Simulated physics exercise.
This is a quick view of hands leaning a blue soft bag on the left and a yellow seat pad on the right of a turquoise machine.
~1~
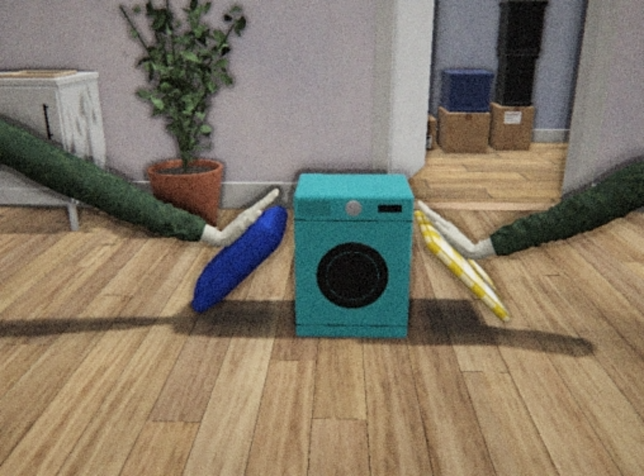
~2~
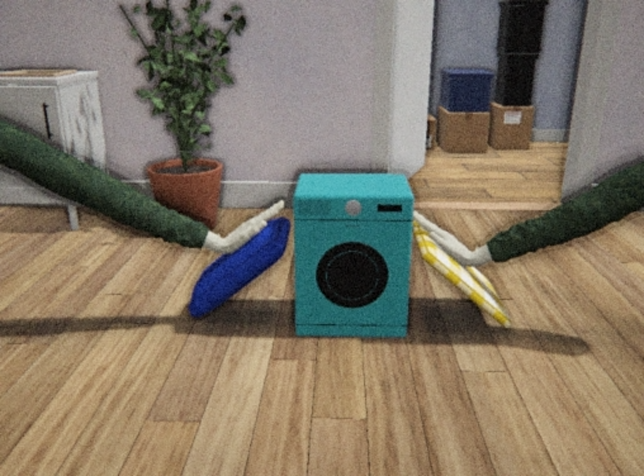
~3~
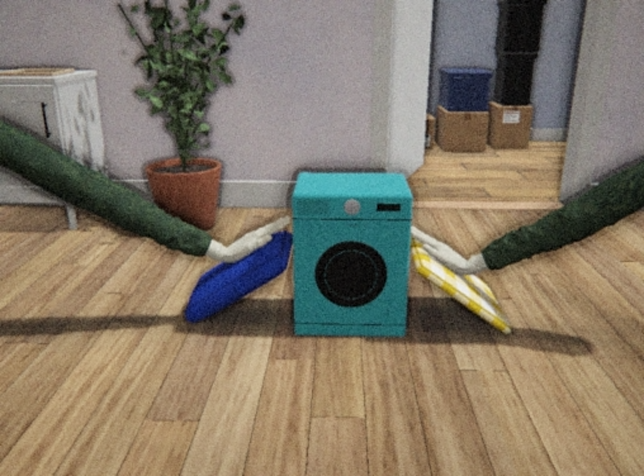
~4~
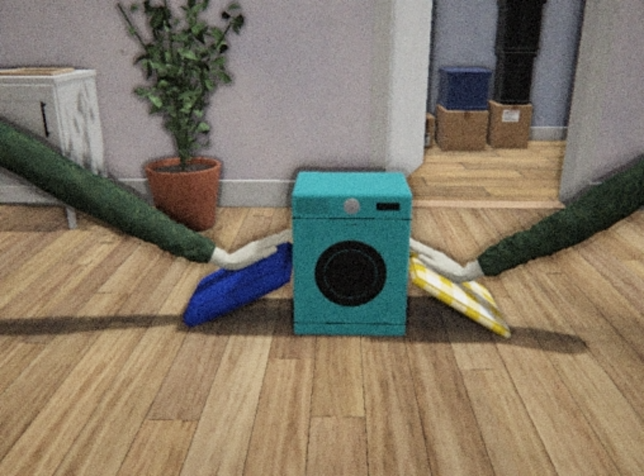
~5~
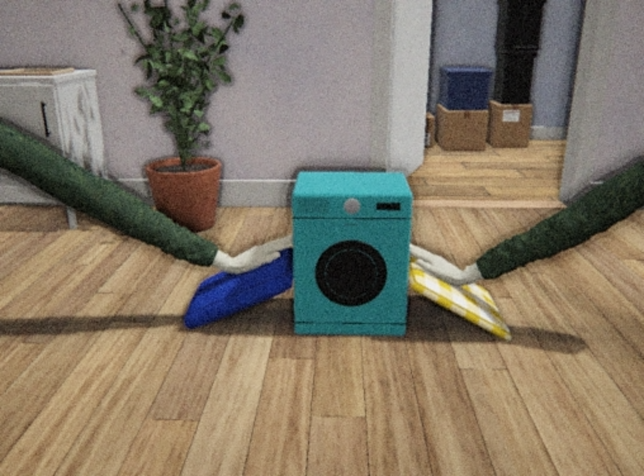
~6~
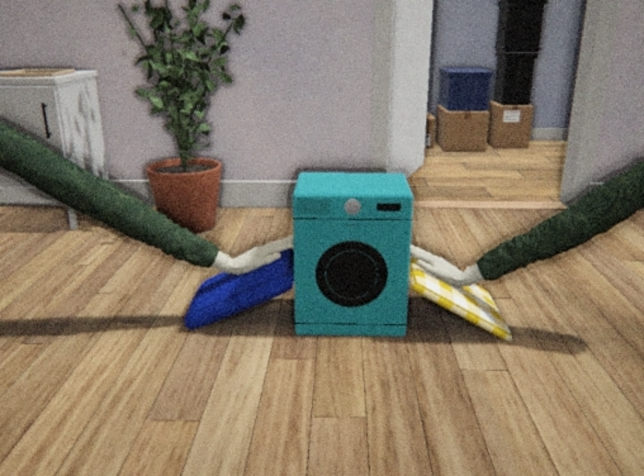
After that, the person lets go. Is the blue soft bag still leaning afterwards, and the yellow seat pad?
Afterwards the blue soft bag has slid down, the yellow seat pad has slid down.
Then, 0.20 s on from there, soft bag flat on the floor near (241, 297); seat pad slipping down near (458, 303).
Then, 0.34 s on from there, soft bag flat on the floor near (242, 301); seat pad flat on the floor near (461, 309).
In the end, soft bag flat on the floor near (242, 302); seat pad flat on the floor near (460, 312). The blue soft bag slides down flat and the yellow seat pad slips and lies down.
